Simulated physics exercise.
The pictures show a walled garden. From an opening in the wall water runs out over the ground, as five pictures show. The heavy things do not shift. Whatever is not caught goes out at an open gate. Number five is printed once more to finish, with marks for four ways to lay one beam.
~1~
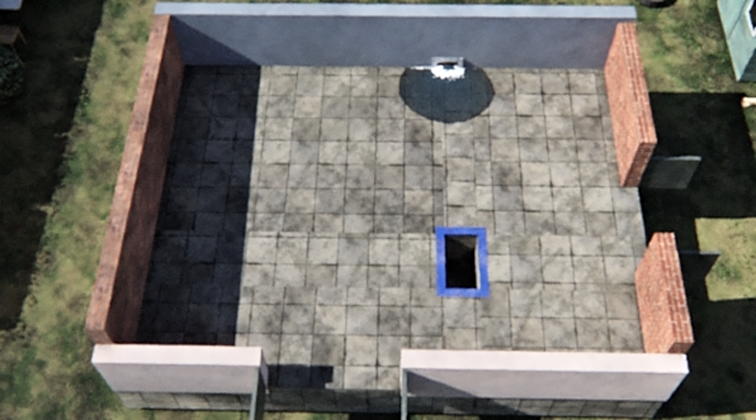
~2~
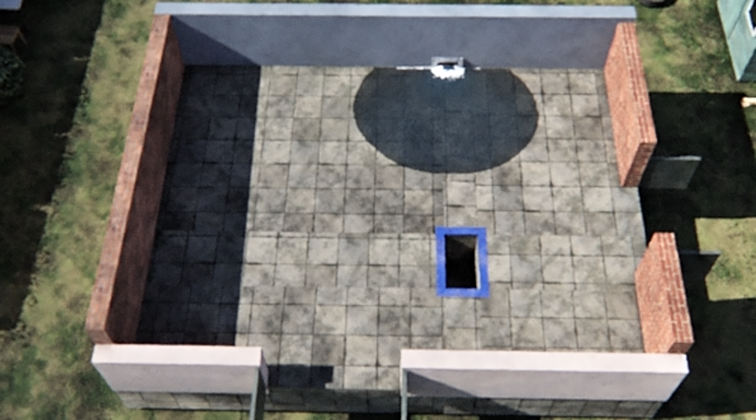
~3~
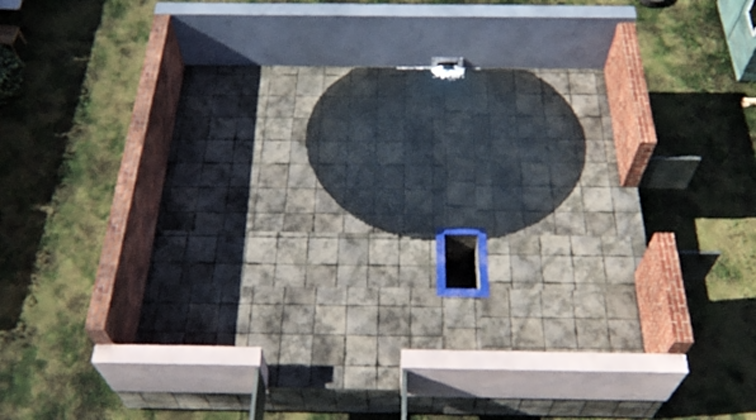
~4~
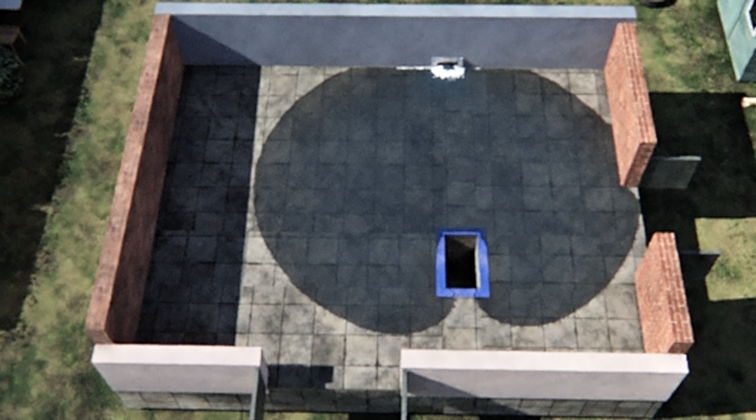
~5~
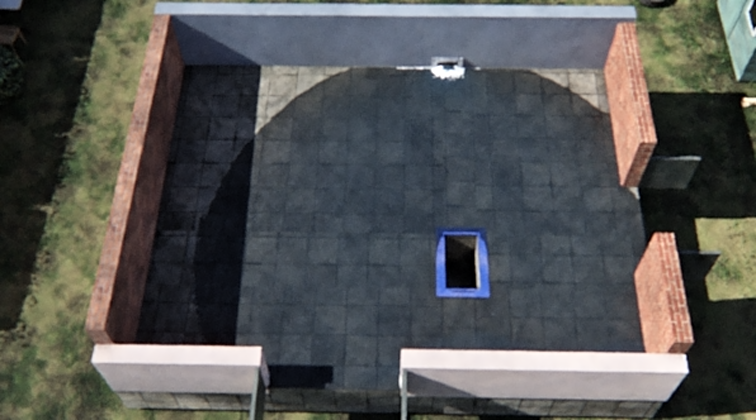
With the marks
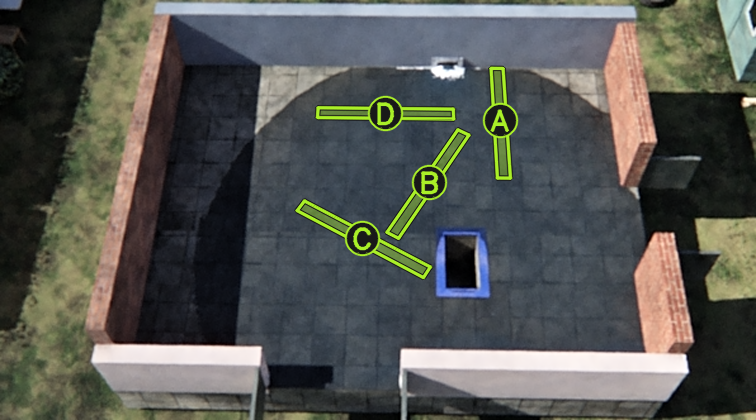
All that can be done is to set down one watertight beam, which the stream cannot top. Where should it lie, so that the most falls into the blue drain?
C beats the others.
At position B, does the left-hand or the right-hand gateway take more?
The left one.
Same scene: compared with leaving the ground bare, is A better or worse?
It is better.
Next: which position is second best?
It is A.
In lime, A from (503, 178) to (497, 68); B from (392, 235) to (463, 132); C from (300, 205) to (426, 272); D from (317, 112) to (453, 114).
If A is chosen, about 34 % of the stream goes into the blue drain, about 65 % out by the gates.
If B is chosen, about 15 % of the stream goes into the blue drain, about 84 % out by the gates.
If C is chosen, about 46 % of the stream goes into the blue drain, about 53 % out by the gates.
If D is chosen, about 19 % of the stream goes into the blue drain, about 81 % out by the gates.
